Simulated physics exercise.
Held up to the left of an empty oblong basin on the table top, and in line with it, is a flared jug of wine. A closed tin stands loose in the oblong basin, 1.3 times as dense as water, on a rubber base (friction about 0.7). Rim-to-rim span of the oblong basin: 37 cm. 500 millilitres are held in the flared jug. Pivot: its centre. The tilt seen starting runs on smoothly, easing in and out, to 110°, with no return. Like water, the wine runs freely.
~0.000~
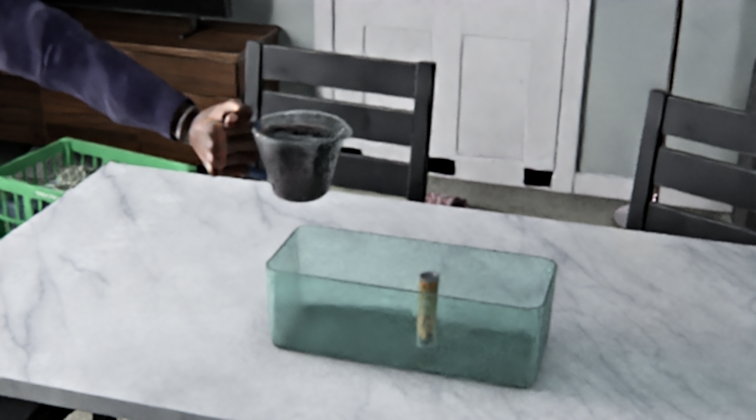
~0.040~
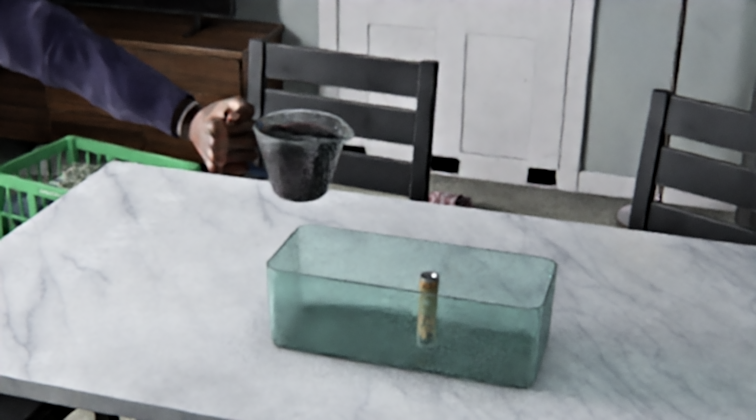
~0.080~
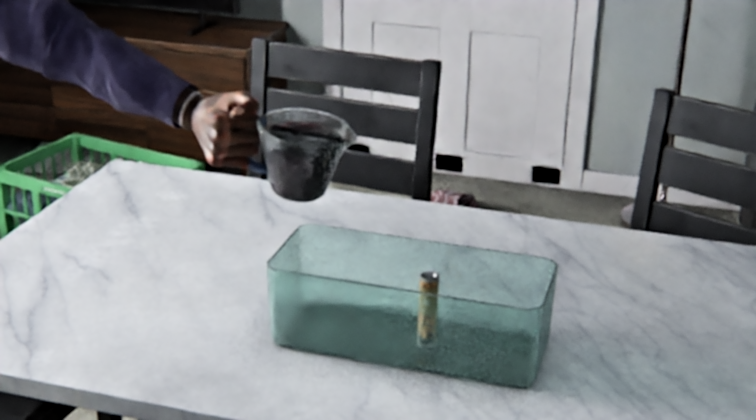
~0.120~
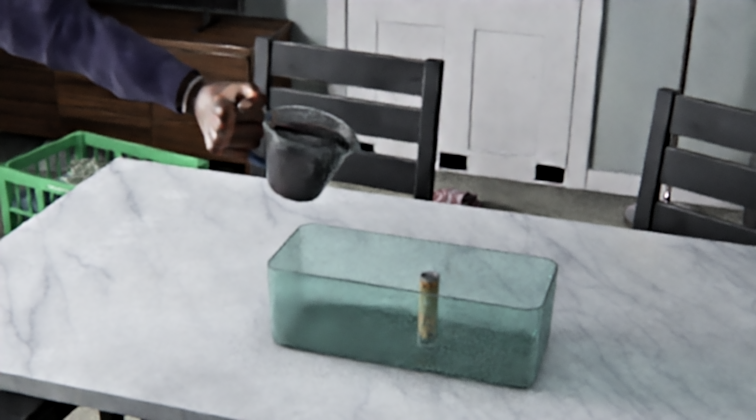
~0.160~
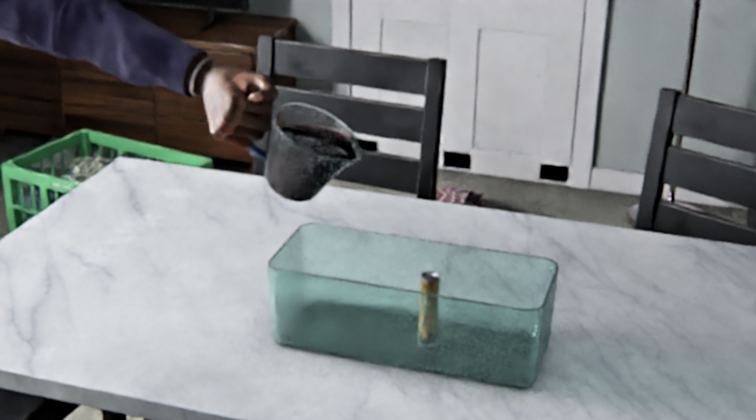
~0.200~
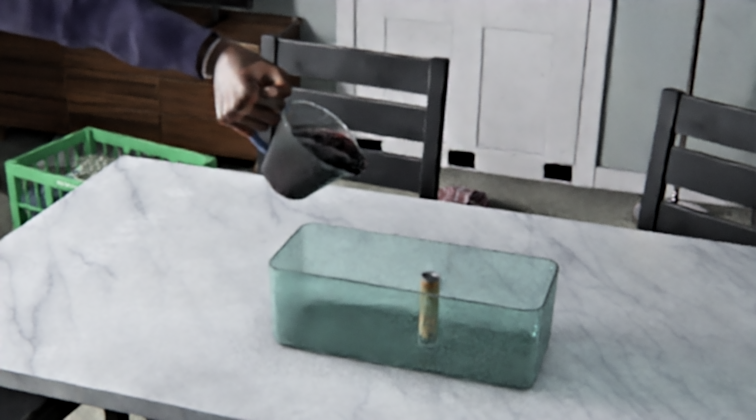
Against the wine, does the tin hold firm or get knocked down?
It's going to stay vertical.
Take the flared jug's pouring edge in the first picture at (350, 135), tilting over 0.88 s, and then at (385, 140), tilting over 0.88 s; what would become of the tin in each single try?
Trial 1 - tin stays standing; trial 2 - tin tips.
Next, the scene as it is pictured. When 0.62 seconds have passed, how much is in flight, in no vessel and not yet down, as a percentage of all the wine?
Close to 3 per cent.
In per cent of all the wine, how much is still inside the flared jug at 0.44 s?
Portion remaining: Approx. 22 per cent.
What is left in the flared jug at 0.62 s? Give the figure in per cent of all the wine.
Around 1 in a hundred is still there.
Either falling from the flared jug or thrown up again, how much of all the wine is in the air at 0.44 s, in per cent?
Estimate: About 28 % of all of it.
After 0.44 s the tilt is 106° and 22 per cent is still to pour; the tin stands where it began.
After 0.62 s the tilt is 110° and 1 per cent is still to pour; the tin stands where it began.
After 0.80 s the tilt is 110° and 0 per cent is still to pour; the tin stands where it began.
After 1.00 s the tilt is 110° and 0 per cent is still to pour; the tin stands where it began.
In the end the tin stands where it began.
